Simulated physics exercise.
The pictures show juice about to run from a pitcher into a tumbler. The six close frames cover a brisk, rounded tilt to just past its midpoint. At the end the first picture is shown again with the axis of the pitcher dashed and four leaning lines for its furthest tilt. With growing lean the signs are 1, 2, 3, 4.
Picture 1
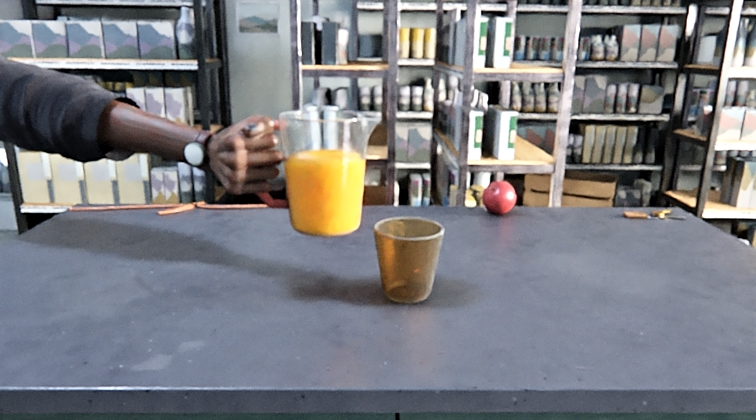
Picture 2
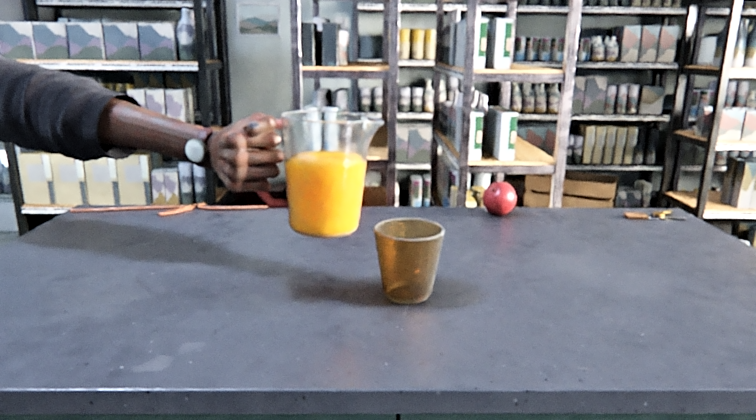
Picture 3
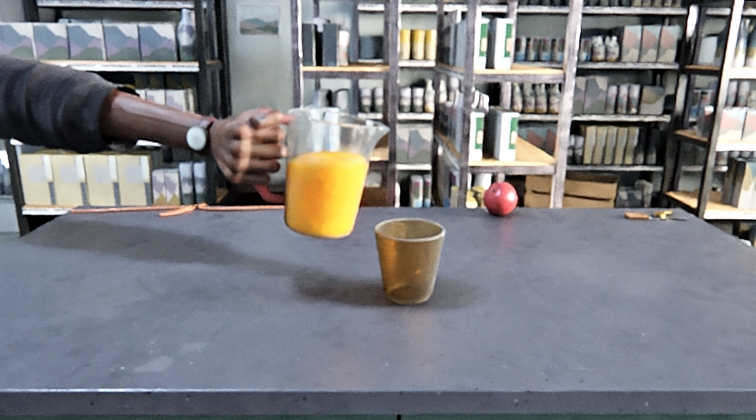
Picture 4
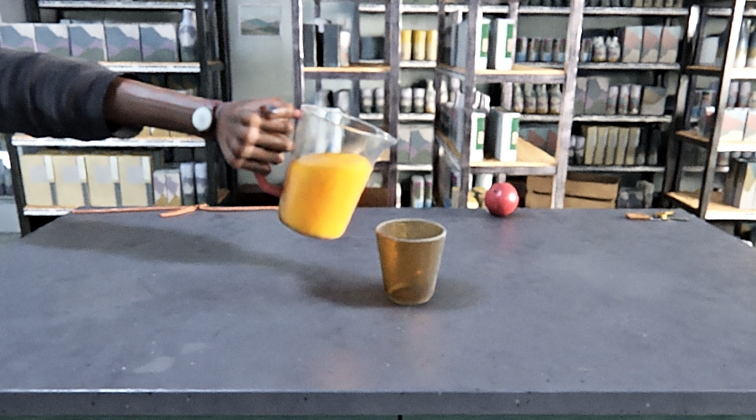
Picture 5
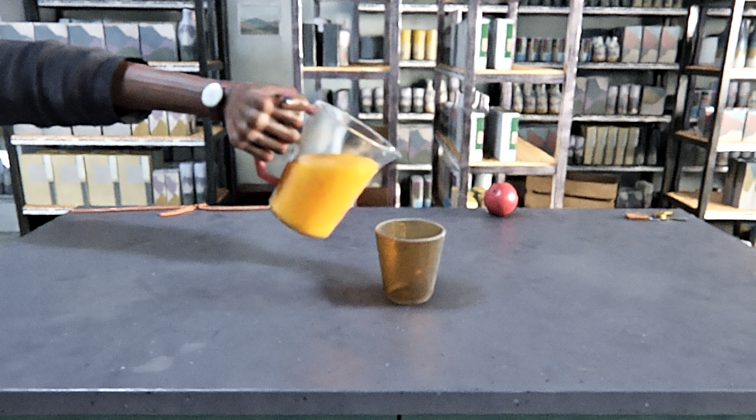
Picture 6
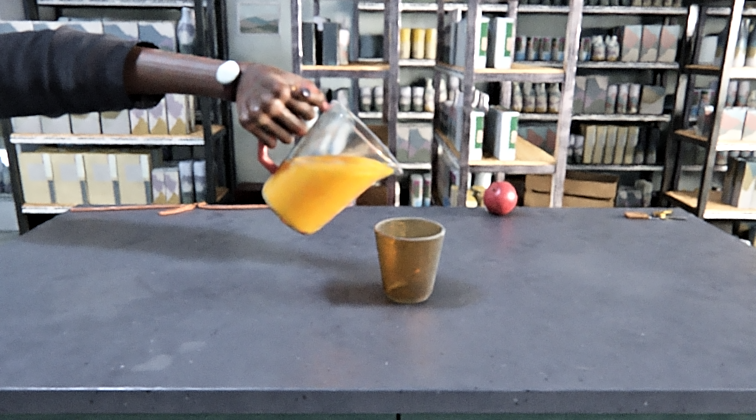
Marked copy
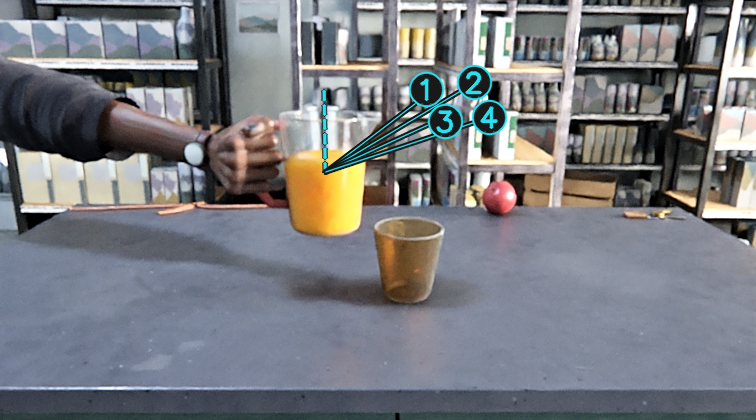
In the video, a hand holds a clear pitcher of orange juice upright above a dark tabletop, near an amber tumbler. The hand then tilts the pitcher steadily to the right, and the juice shifts toward its lip.
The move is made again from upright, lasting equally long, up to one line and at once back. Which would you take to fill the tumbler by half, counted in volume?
3 works best here.
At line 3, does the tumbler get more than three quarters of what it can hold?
No, less.
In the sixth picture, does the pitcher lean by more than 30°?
Yes, it does.
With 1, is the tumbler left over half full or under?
Under half.
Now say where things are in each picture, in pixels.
Upright, lip at (380, 118); rim of the tumbler round (409, 227); nothing has left yet.
Tipped about 2°, lip at (382, 121); nothing has left yet.
Tipped about 9°, lip at (388, 129); nothing has left yet.
Tipped about 19°, lip at (396, 141); nothing has left yet.
Tipped about 31°, lip at (400, 156); nothing has left yet.
Tipped about 44°, lip at (402, 172); nothing has left yet.
On the marked copy, 1 at (415, 103); 2 at (460, 91); 3 at (427, 125); 4 at (473, 122).
With 1, the tumbler ends with about 16 % of what it can hold.
With 2, the tumbler ends with about 31 % of what it can hold.
With 3, the tumbler ends with about 51 % of what it can hold.
With 4, the tumbler ends with about 66 % of what it can hold; 6 % of the juice is spilt.
